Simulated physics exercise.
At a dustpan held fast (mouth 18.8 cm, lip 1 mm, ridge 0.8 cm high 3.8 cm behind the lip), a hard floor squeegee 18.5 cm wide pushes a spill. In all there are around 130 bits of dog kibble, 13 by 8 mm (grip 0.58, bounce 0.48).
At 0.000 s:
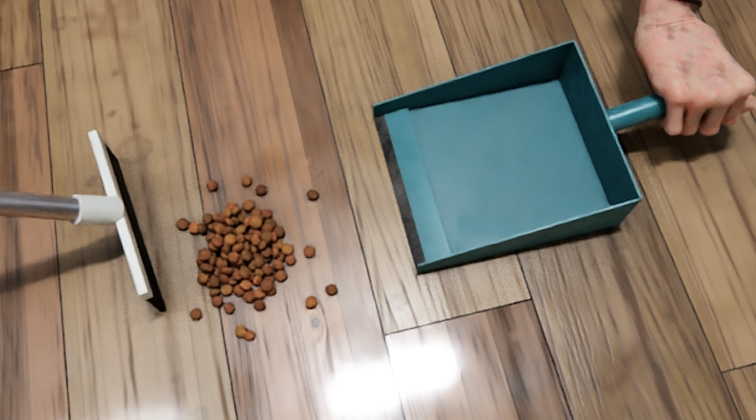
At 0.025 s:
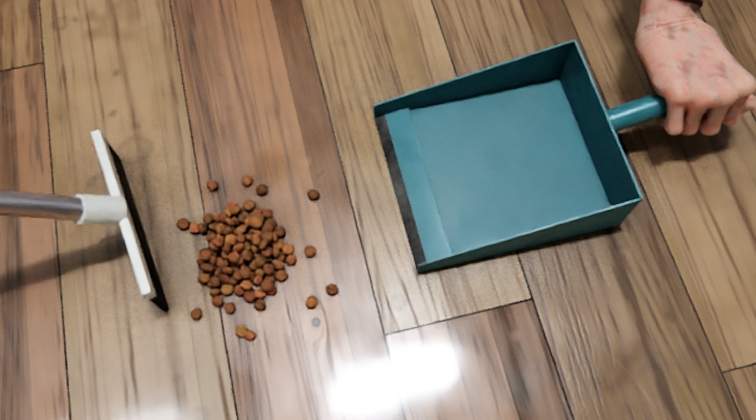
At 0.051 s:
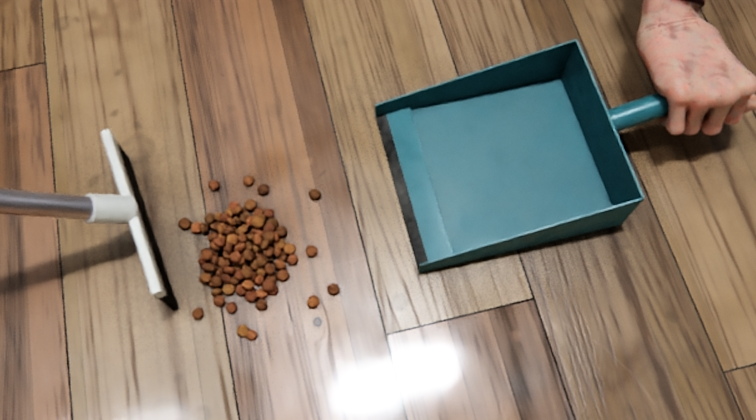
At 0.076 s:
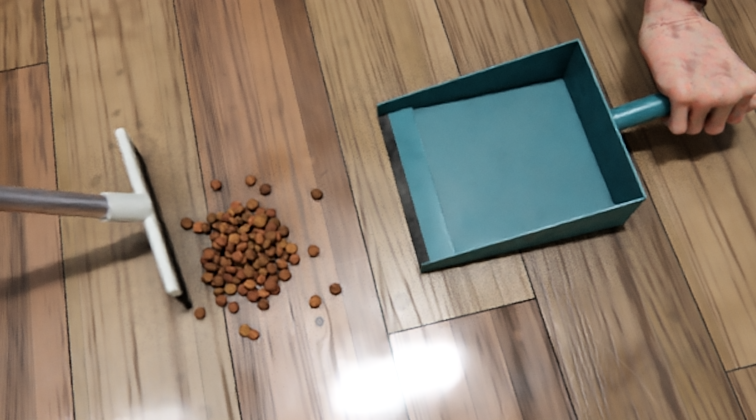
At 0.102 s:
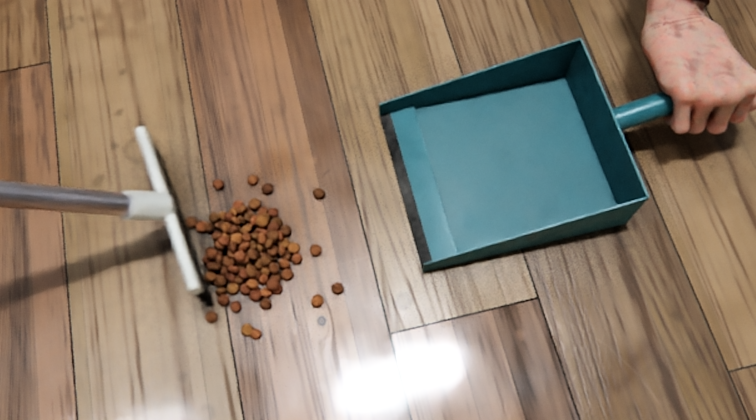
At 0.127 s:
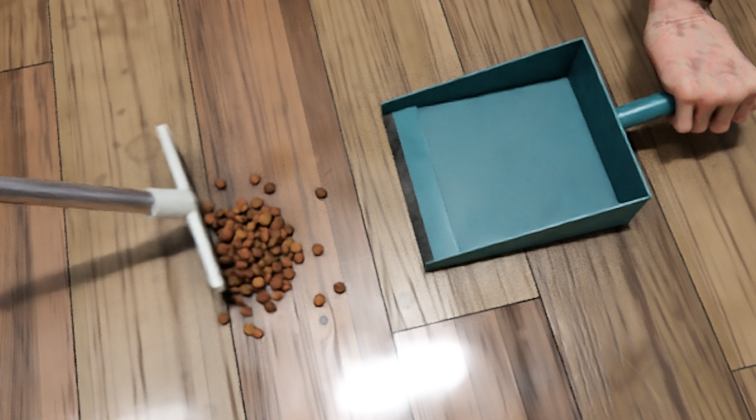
A white squeegee with a dark edge and a grey pole moves across a glossy wood-plank floor, seen from above at an angle. It starts at the left beside a loose pile of round brown kibble, while at the right a hand grips the handle of a teal dustpan. The blade slides rightward, slowly then faster, meets the pile and pushes its near side, while the pan stays still.
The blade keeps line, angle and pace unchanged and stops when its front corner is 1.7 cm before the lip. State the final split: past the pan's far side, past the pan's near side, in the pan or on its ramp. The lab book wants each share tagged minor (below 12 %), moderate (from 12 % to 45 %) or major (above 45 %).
Tags: Far side = minor; near side = moderate; pan = moderate.
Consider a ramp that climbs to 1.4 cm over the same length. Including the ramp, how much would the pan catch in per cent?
30 per cent.
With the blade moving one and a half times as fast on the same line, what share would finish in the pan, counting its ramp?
Share: About 55 %.
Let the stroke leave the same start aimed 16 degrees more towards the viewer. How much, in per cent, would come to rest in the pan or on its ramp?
Estimate: 15 % in pan or on ramp.
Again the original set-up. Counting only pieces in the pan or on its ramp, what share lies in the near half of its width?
I'd put it near 70 per cent.
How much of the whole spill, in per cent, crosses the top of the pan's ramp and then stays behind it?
Around 10 in a hundred.
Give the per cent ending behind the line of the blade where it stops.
Something like 10 per cent, roughly.
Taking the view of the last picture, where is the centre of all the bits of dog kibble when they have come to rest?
Once everything settles, the centre is around (407, 214).
After 0.26 s, middle of the blade 11 cm from the lip; 0 % over the lip, far side 0 %, near side 10 %.
After 0.34 s, middle of the blade 5 cm from the lip; 0 % over the lip, far side 0 %, near side 15 %.
After 0.56 s, middle of the blade 3 cm from the lip; 35 % over the lip, far side 0 %, near side 15 %.
By 1.0 s all is still; far side 0 %, near side 15 %, pan 35 %, in front of the lip or behind the blade 45 %.
